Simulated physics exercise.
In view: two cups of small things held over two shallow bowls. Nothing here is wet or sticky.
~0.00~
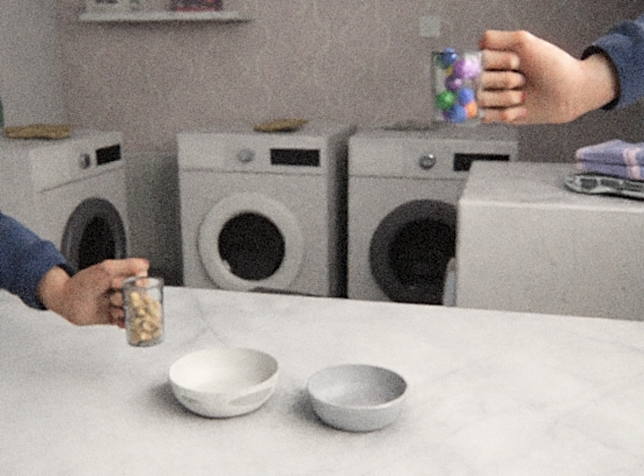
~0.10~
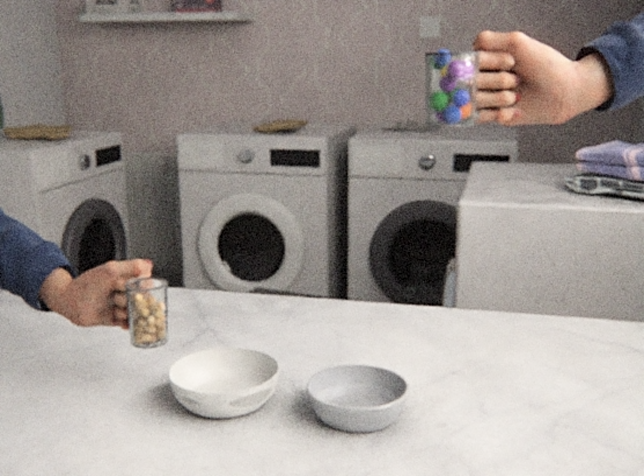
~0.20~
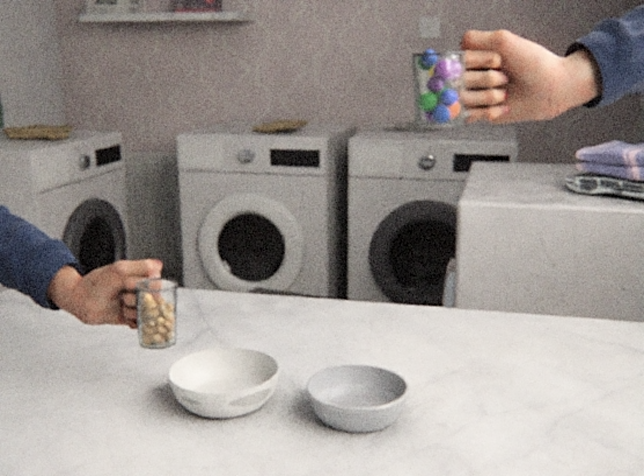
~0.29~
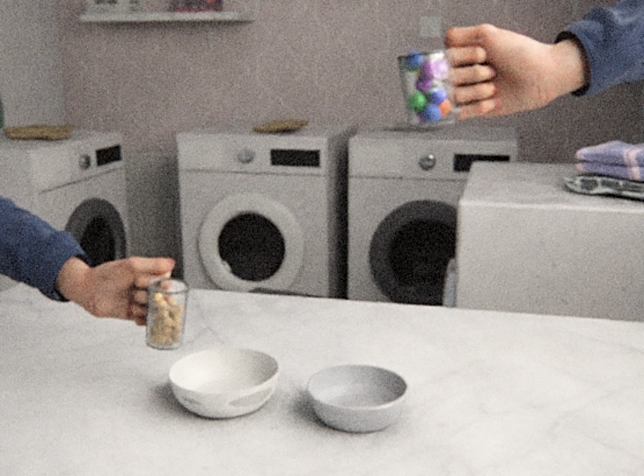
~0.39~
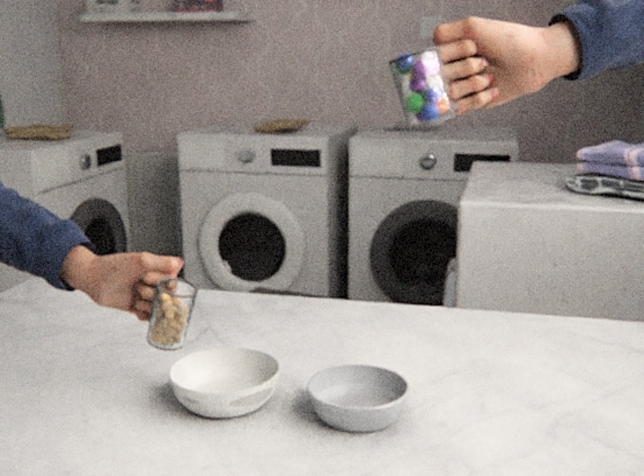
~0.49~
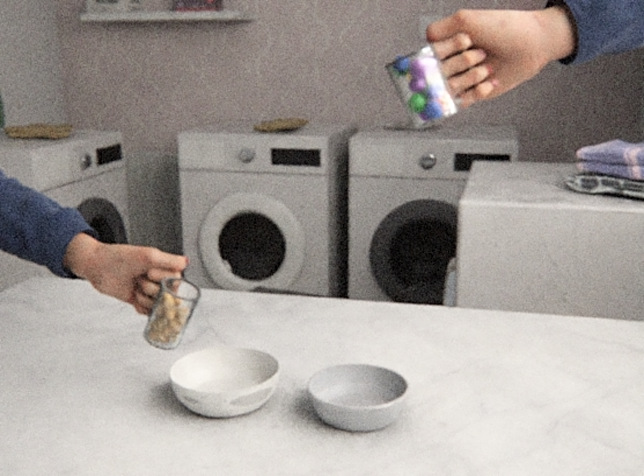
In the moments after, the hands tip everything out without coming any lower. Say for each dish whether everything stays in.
The left dish holds every piece and the right dish ends with pieces scattered round it.
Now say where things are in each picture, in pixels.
In the first frame, left dish (204, 395), empty; left cup (144, 312), holding round wooden beads, just above its dish; right dish (348, 410), empty; right cup (457, 89), holding gumballs, high above its dish.
In the second frame, left cup (148, 313), upright; right cup (451, 89), upright.
In the third frame, left cup (157, 314), upright; right cup (439, 89), upright.
In the fourth frame, left cup (166, 314), tipped 8°; right cup (428, 89), tipped 8°.
In the fifth frame, left cup (171, 315), tipped 16°; right cup (423, 89), tipped 16°.
In the sixth frame, left dish (204, 395); left cup (171, 314), tipped 25°; right dish (348, 410); right cup (423, 88), tipped 25°.
By 0.77 s, left, every one still in the cup; right, every one still in the cup.
By 1.13 s, left, every one still in the cup; right, every one still in the cup.
By 1.51 s, left, the larger part still in the cup, roughly a quarter in the dish, about a tenth in the air; right, roughly two thirds still in the cup, roughly a third in the air.
When it is over (2.8 s), left, every one in the dish, not one outside the dish; right, roughly a quarter in the dish, the larger part outside the dish.
